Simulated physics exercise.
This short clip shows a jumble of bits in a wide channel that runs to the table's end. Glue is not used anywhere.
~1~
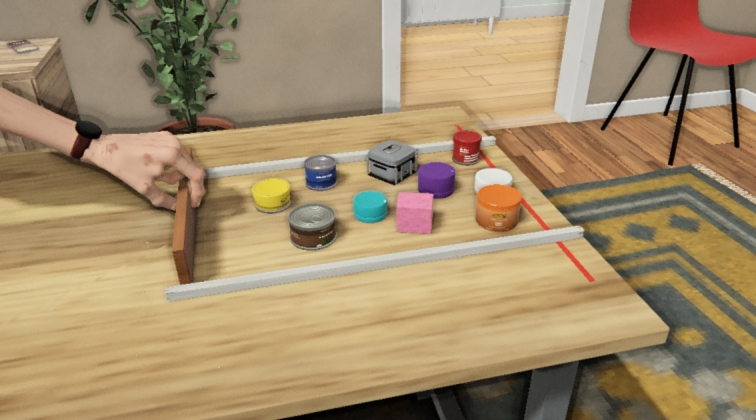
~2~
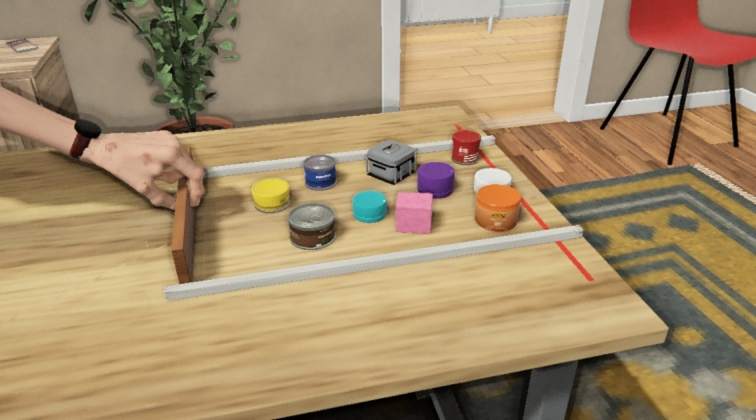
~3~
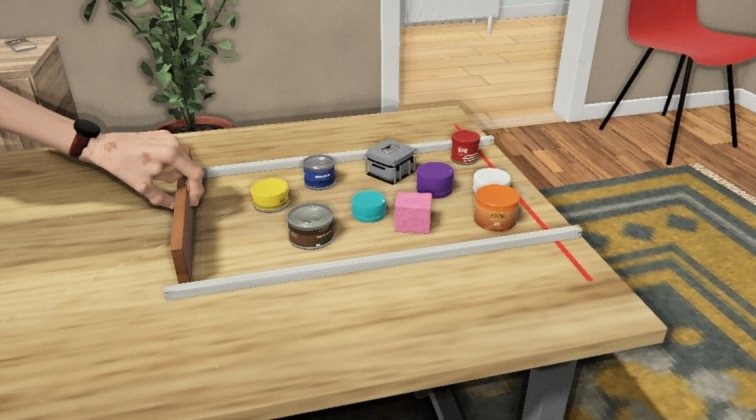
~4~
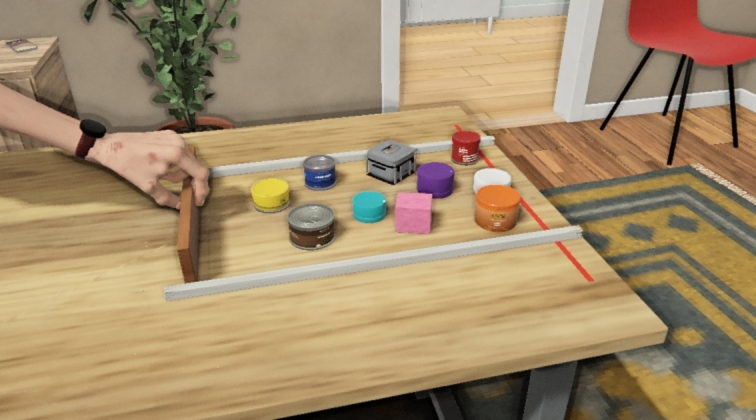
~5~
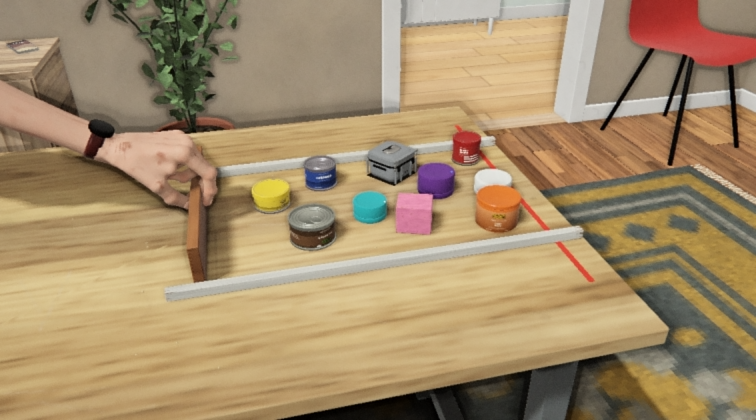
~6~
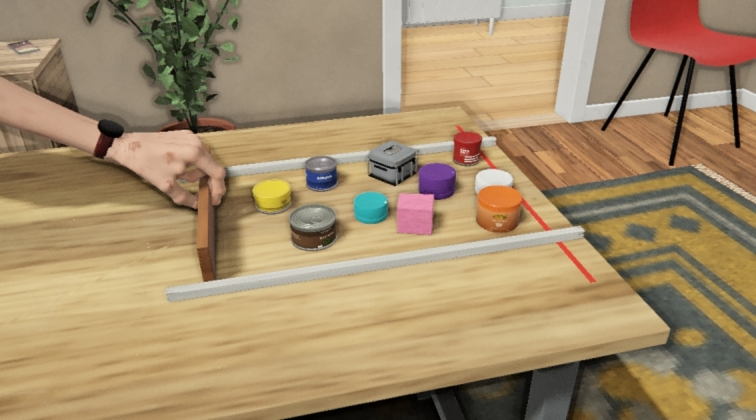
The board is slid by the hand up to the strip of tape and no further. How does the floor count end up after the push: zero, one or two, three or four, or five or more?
So in the end, at least five bits get shoved clean off.
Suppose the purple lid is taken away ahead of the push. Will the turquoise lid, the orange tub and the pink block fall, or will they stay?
Turquoise lid: Still there. Orange tub: Over the edge. Pink block: Over the edge.
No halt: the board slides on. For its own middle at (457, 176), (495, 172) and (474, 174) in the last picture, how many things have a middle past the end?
The counts are 2, 6 and 3, in that order.
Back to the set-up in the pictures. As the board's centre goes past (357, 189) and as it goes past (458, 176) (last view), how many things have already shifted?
Counts: 6 / 10.
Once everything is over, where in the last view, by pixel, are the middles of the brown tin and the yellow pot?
They end up close to (552, 198) and (514, 163).
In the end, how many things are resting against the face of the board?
In contact: 4.
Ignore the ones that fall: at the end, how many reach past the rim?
4.
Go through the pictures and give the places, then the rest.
White lid (493, 184); red tin (467, 148); orange tub (498, 208); board (187, 210); tape (510, 186), in the first frame.
Red tin (466, 148); purple lid (436, 180), in the second frame.
Orange tub (496, 208); grey case (390, 161), in the third frame.
White lid (492, 184); board (191, 209), in the fourth frame.
Red tin (466, 148); turquoise lid (370, 208), in the fifth frame.
White lid (494, 184); red tin (467, 149); orange tub (499, 209); board (207, 208); tape (511, 187), in the sixth frame.
A little later, none off yet; white lid at rest near (494, 184); red tin at rest near (467, 149); orange tub at rest near (499, 209).
Next, none off yet; white lid shifted about its own width near (539, 186); red tin tilted a little near (518, 144); orange tub tilted a little near (582, 206).
When it is over, the number that fall off is five or more; down, pink block, grey case, purple lid, orange tub, red tin and white lid.
